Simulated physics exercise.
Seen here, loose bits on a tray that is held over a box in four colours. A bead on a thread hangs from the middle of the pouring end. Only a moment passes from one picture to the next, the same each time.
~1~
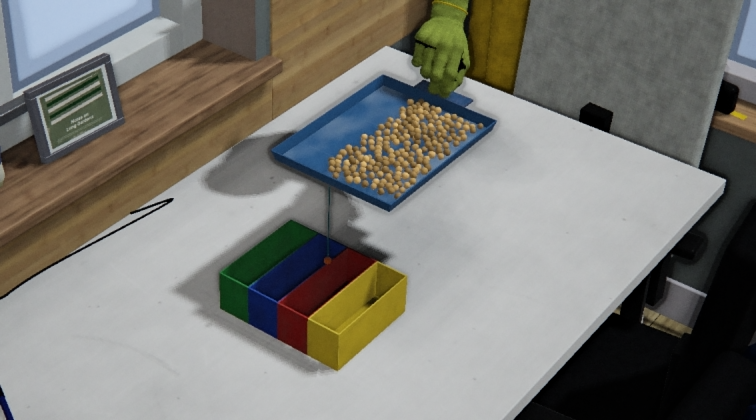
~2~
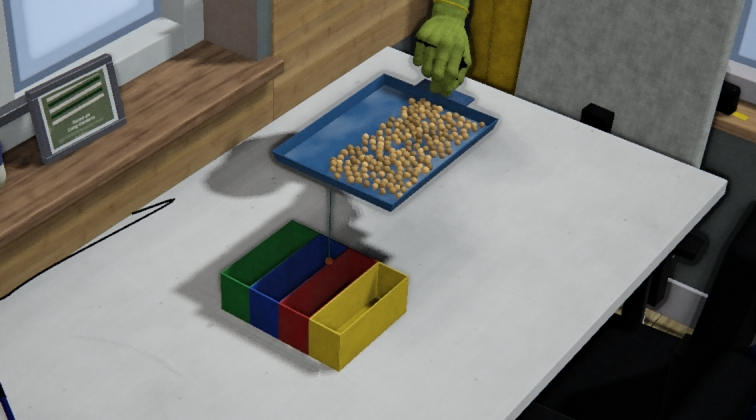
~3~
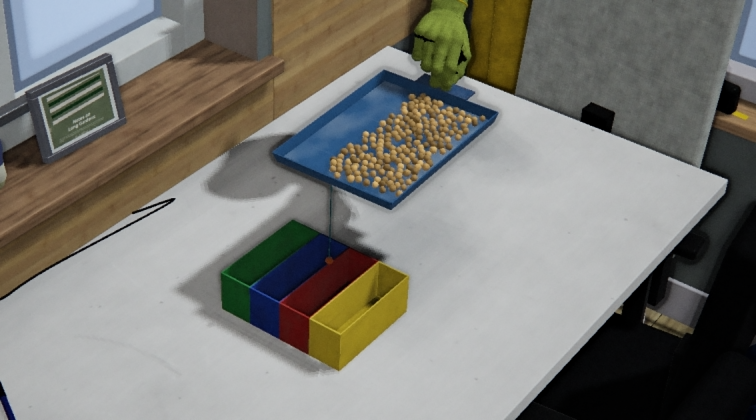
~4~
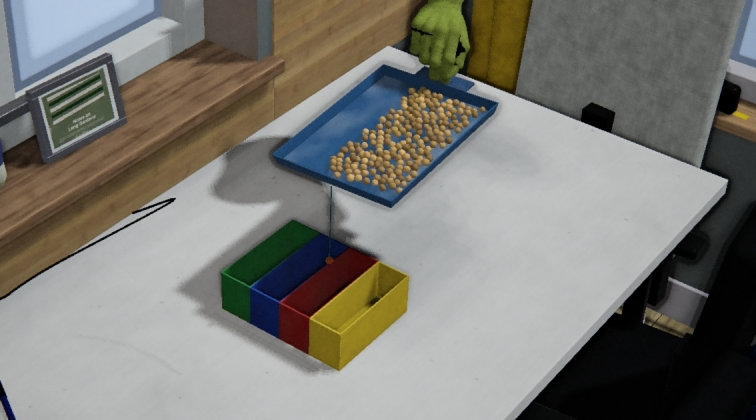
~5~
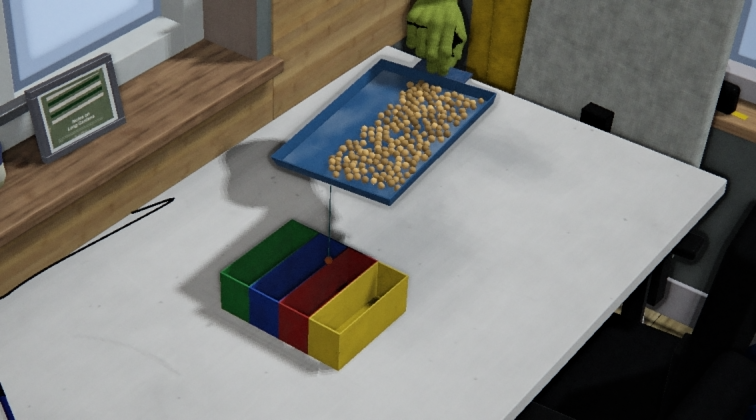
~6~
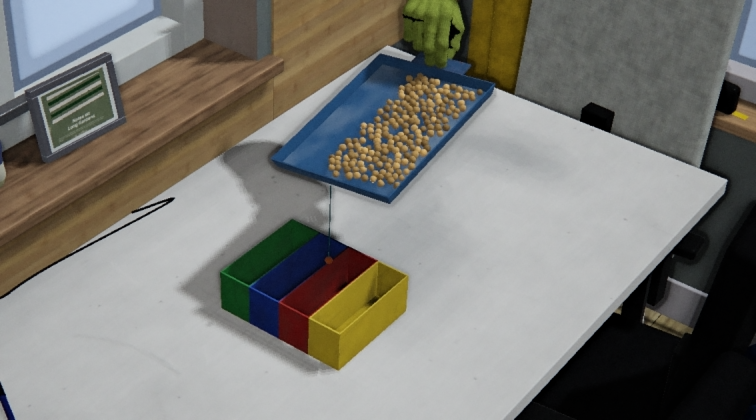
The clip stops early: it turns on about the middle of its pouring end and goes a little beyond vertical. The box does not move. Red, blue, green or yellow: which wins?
Most goes to the green cell.
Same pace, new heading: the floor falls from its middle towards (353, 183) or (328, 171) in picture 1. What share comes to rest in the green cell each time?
In turn 0 and 30 in a hundred.
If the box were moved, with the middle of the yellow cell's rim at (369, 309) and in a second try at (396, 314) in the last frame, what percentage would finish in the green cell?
About 60 and 20 per cent.
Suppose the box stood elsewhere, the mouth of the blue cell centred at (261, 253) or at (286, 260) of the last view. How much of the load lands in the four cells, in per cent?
First some 100, then 100 per cent.
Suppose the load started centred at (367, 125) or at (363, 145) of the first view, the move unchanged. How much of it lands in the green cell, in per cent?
About 60 and 70 per cent.
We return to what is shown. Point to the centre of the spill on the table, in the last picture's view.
Near (235, 260).
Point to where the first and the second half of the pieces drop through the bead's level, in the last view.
At about (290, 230), then at (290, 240).
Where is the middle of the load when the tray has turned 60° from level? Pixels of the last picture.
At about (324, 138).
Soon after the last picture, tray tipped steeply; nearly all on the tray; a stray few falling or outside the box.
A little later, tray tipped past a quarter turn; most on the tray; a stray few in the green cell; a stray few in the blue cell; a small part falling or outside the box.
Later still, tray tipped past a quarter turn; about two thirds in the green cell; about a quarter in the blue cell; a stray few in the red cell; a small part falling or outside the box.
At rest, tray tipped past a quarter turn; about two thirds in the green cell; about a quarter in the blue cell; a stray few in the red cell; none in the yellow cell; a small part outside the box.
